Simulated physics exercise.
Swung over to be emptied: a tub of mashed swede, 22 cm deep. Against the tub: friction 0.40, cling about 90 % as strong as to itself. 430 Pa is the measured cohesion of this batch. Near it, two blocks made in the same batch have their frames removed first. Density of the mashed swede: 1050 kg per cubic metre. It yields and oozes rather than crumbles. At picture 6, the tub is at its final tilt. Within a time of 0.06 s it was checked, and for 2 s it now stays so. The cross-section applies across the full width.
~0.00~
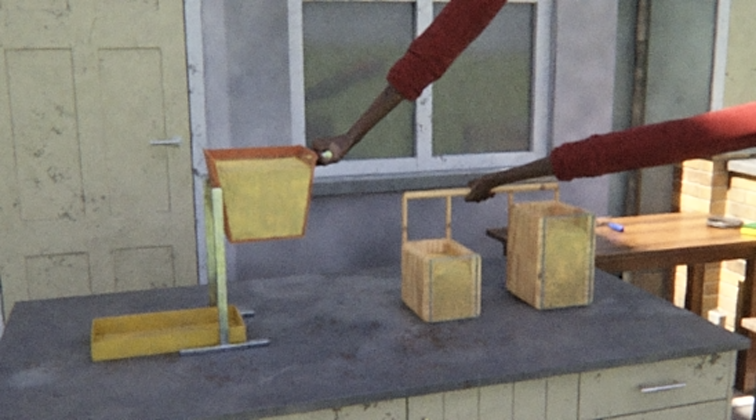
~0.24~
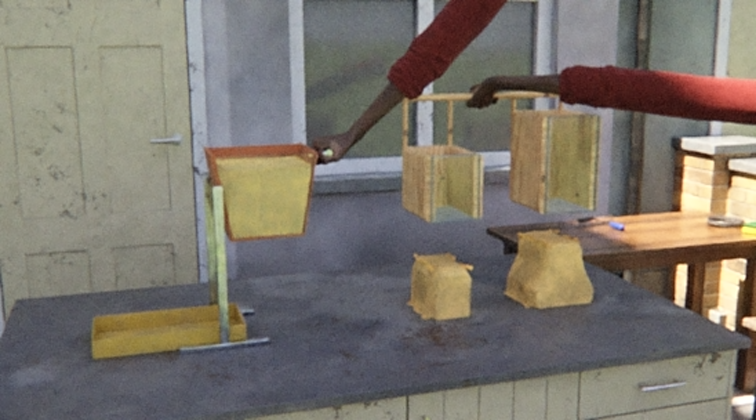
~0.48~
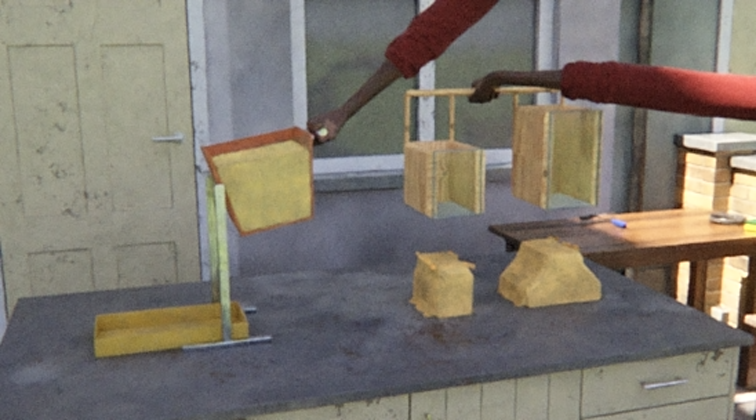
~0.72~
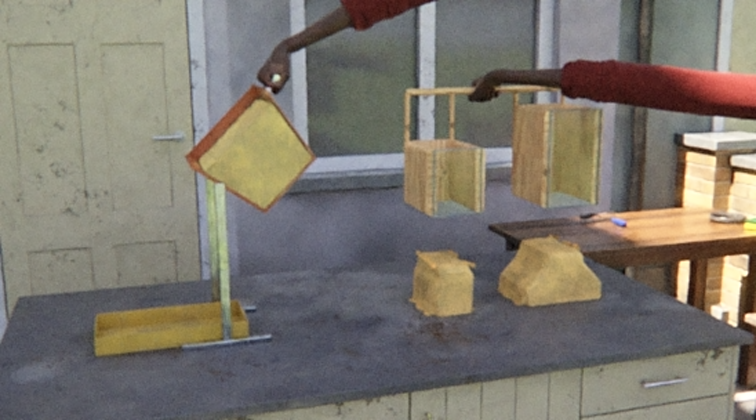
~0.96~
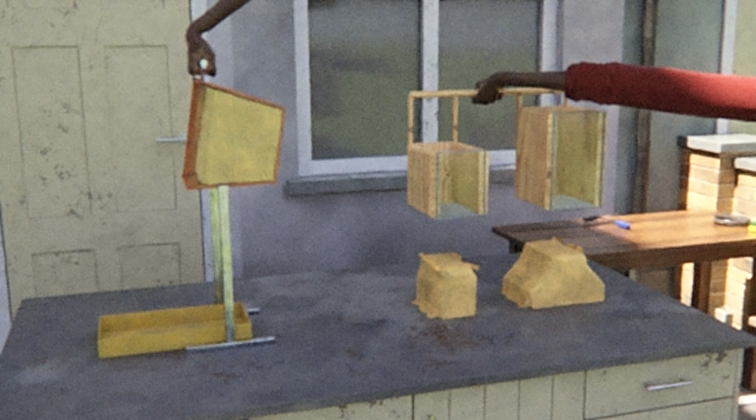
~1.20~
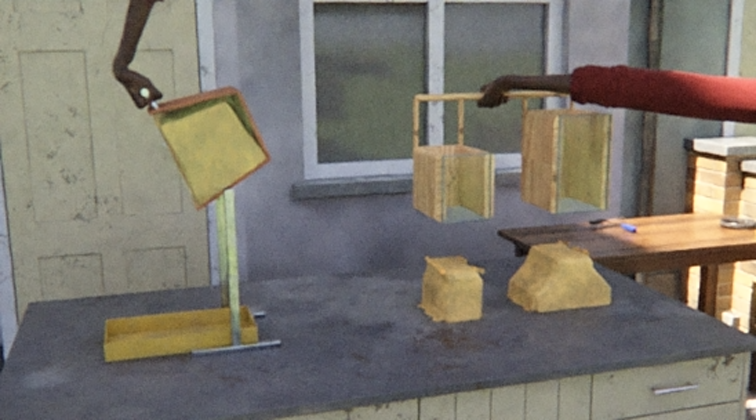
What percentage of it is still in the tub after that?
About 0 %.
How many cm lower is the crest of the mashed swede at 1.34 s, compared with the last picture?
About 10 cm.
After 1.34 s, the tub is at 112 degrees and holds 55 %.
After 1.51 s, the tub is at 112 degrees and holds 0 %.
After 1.68 s, the tub is at 112 degrees and holds 0 %.
After 1.85 s, the tub is at 112 degrees and holds 0 %.
After 3.20 s, at the end, the tub is at 112 degrees and holds 0 %.
